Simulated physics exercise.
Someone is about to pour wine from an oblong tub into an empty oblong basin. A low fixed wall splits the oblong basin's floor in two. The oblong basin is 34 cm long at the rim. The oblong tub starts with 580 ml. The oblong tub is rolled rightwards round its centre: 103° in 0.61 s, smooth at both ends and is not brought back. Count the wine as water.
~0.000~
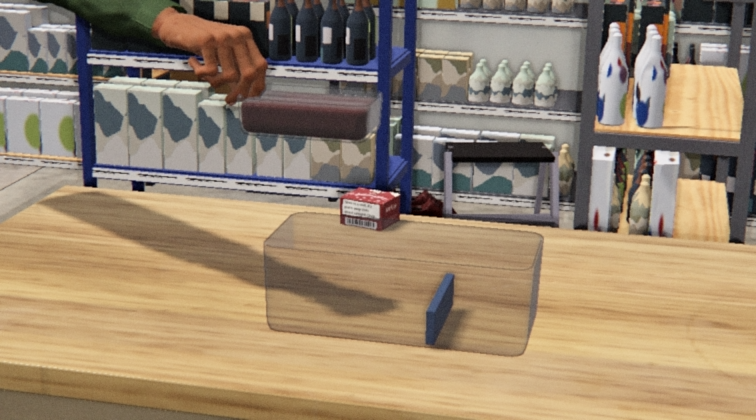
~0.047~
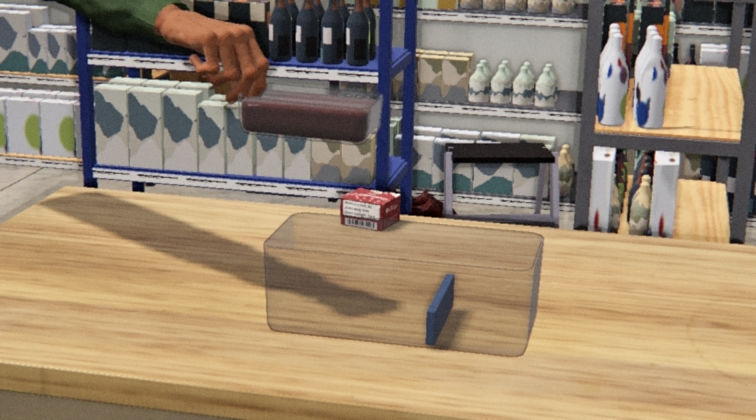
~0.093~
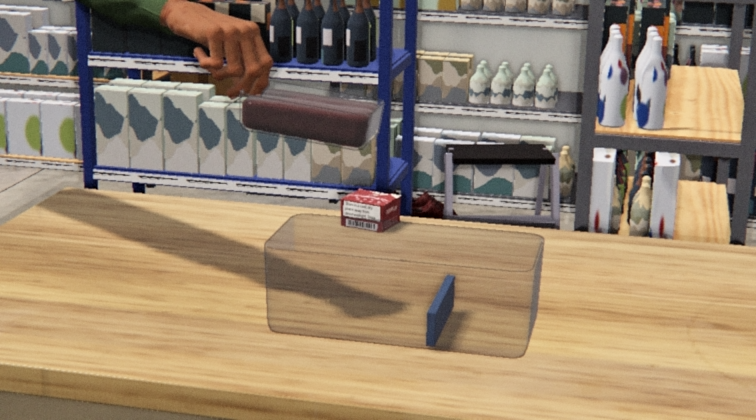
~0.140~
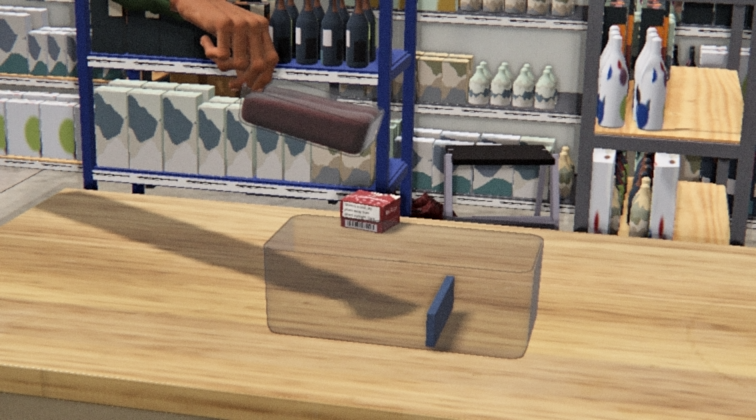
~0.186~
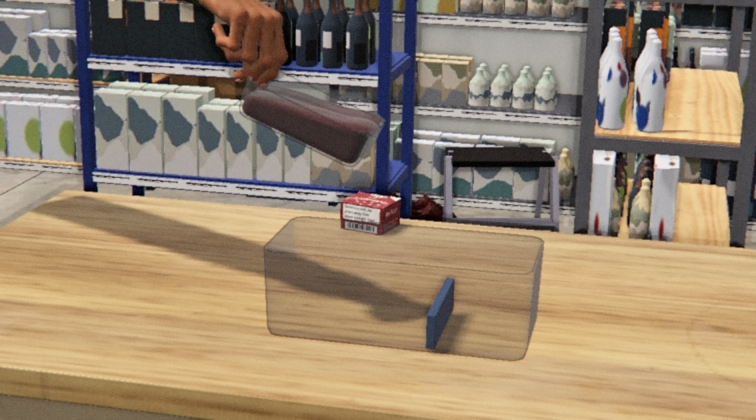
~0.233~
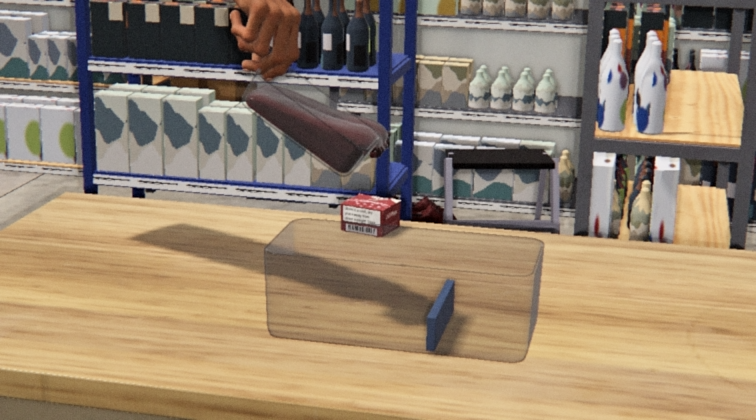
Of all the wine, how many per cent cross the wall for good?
The far part has some 4 per cent.
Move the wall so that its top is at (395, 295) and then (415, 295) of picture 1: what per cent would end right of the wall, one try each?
In turn about 75 and 60 per cent.
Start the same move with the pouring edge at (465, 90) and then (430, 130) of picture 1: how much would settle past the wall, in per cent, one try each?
First 70, then 70 per cent.
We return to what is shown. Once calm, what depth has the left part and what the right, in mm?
Some 16 mm on the left and 2 mm on the right.
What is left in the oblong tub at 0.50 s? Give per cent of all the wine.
Some 6 per cent.
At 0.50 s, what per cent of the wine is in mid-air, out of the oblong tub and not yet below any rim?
Near 38 in a hundred.
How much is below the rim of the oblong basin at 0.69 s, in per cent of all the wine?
Some 88 per cent.
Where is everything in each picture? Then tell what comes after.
Tilt 0°; pouring edge (376, 101); surface from (250, 96) to (375, 105); the oblong basin's rim runs from (278, 229) to (538, 253); the wall's top is at (441, 293), in the first frame.
Tilt 2°; pouring edge (376, 103); surface from (251, 95) to (376, 106), in the second frame.
Tilt 6°; pouring edge (377, 109); surface from (252, 94) to (377, 110), in the third frame.
Tilt 13°; pouring edge (377, 118); surface from (253, 92) to (378, 114), in the fourth frame.
Tilt 22°; pouring edge (376, 131); surface from (254, 91) to (362, 118); 3 per cent is over the edge, in the fifth frame.
Tilt 33°; pouring edge (373, 145); surface from (254, 89) to (352, 121); 11 per cent is over the edge, in the sixth frame.
By 0.50 s the tilt is 94° and 6 per cent is still to pour, 56 is left of the wall and 0 right of it.
By 0.69 s the tilt is 103° and 1 per cent is still to pour, 88 is left of the wall and 1 right of it.
By 0.89 s the tilt is 103° and 0 per cent is still to pour, 85 is left of the wall and 4 right of it.
By 1.11 s the tilt is 103° and 0 per cent is still to pour, 85 is left of the wall and 4 right of it.
At rest 85 per cent lies left of the wall, 4 right of it and 10 outside.
